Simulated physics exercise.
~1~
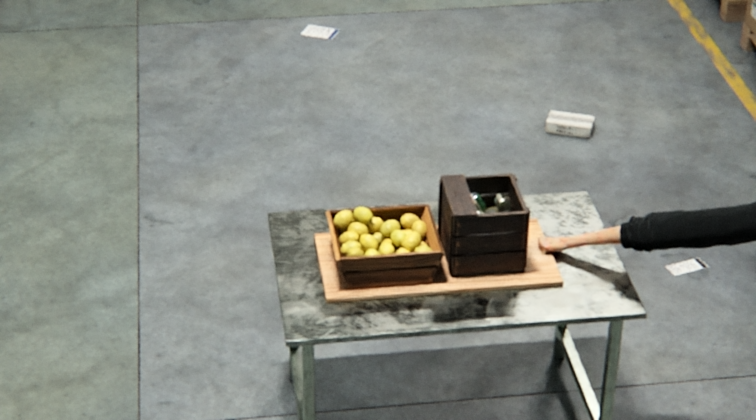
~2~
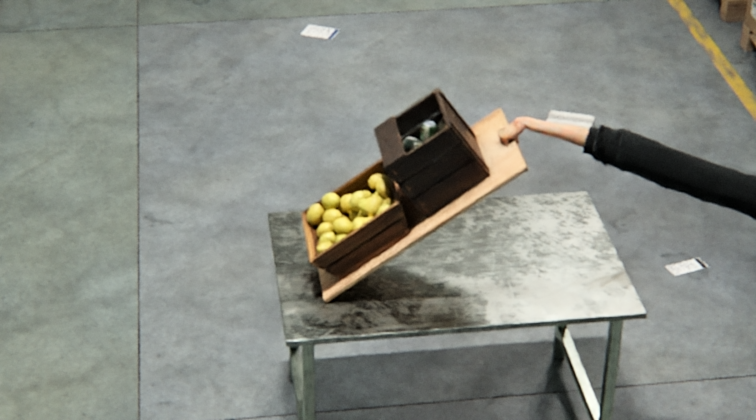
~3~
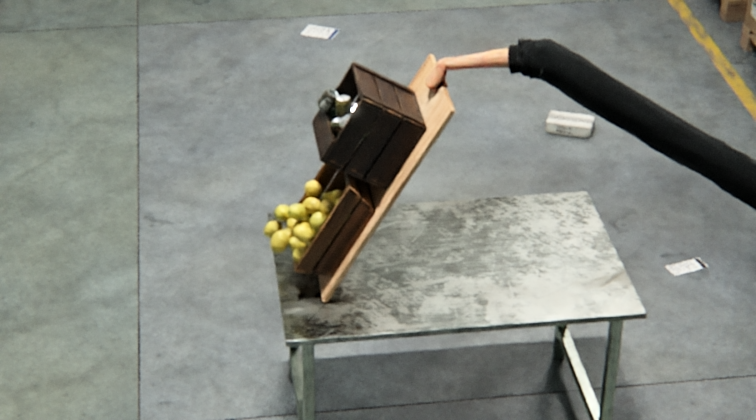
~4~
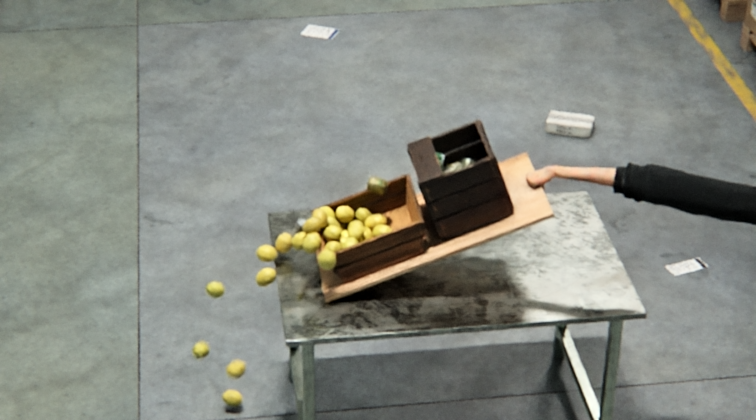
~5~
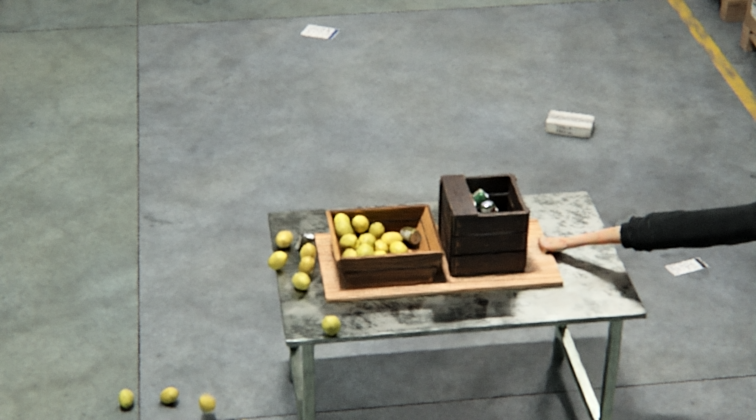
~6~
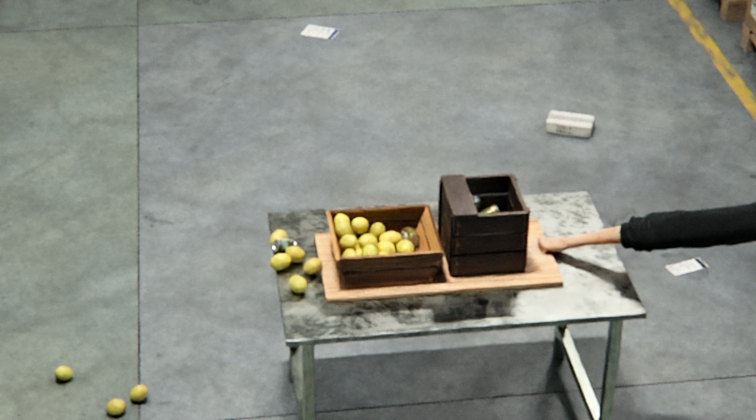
An arm in a black sleeve lifted the right end of a board holding a wooden tote of lemons and a dark tote of small cans, then lowered it flat. Lemons spilled leftward onto the table and floor, while few cans escaped.
